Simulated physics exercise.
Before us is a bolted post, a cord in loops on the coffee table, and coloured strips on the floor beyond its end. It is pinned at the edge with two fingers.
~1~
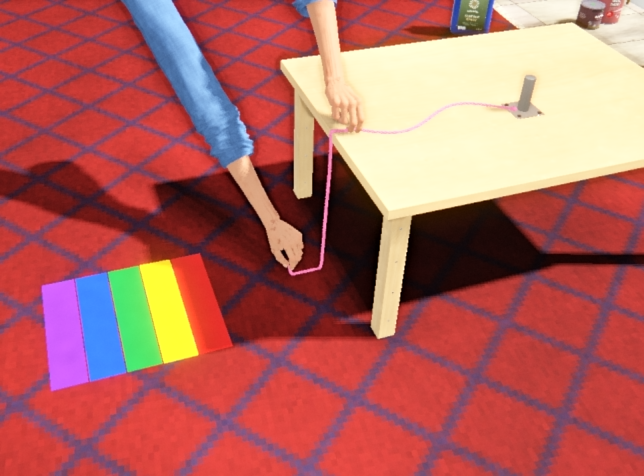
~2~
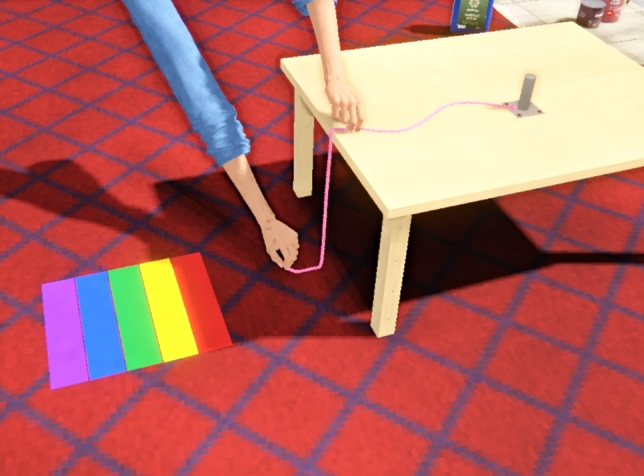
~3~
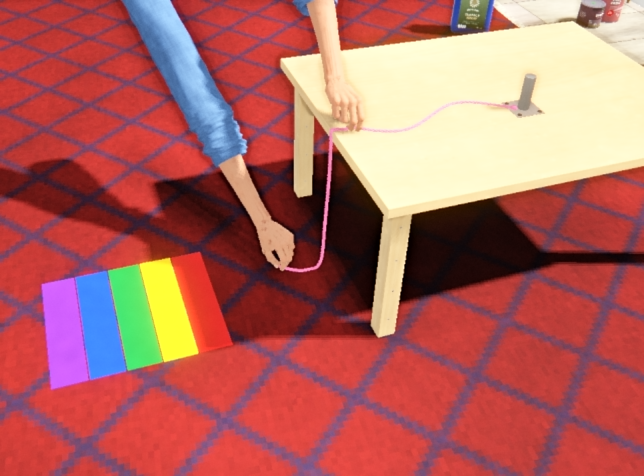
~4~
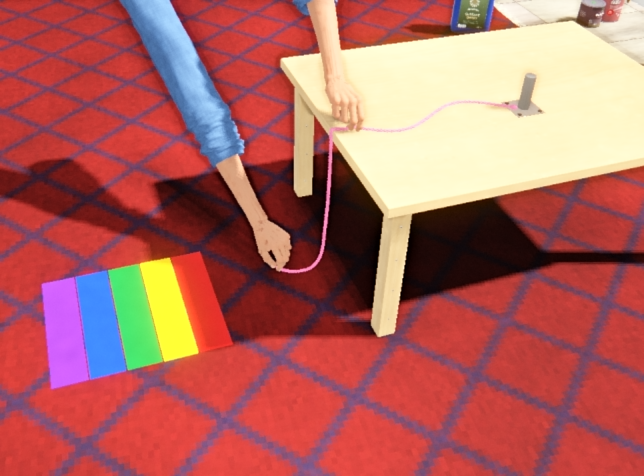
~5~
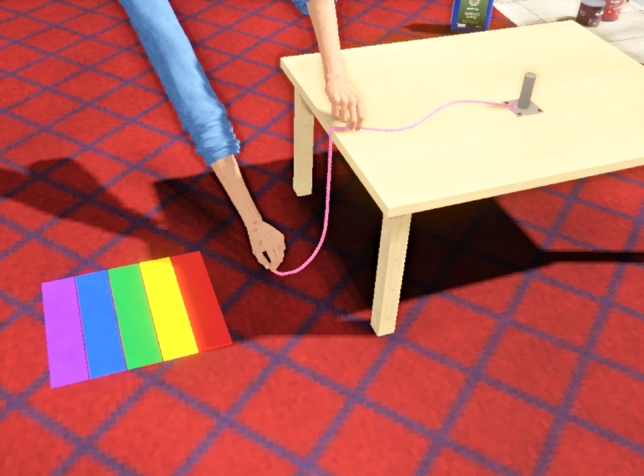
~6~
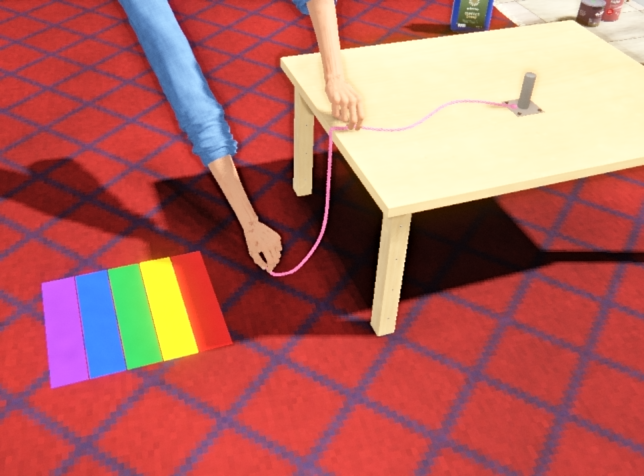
Two hands in blue sleeves hold a pink cord at a pale wooden coffee table on a red carpet with a dark diamond pattern, seen from above. The cord curves from a grey peg on the tabletop over the near-left edge, beside purple, blue, green, yellow and red floor strips. The upper hand stays pinned at the edge while the lower one draws the end slightly left; the camera stays still.
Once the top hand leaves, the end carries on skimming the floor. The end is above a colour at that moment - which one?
The yellow one.
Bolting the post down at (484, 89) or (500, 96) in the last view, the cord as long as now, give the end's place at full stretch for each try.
That comes out at (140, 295) for the first and (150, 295) for the second.
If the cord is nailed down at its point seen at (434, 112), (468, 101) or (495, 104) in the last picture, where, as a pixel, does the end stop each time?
In order of the tries: About (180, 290), about (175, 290), about (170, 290).
Early on, end near (219, 279); short of the strips.
Midway, end near (184, 286); over red.
At the end of the slack, end near (164, 291); over yellow. The end stops over the yellow strip.
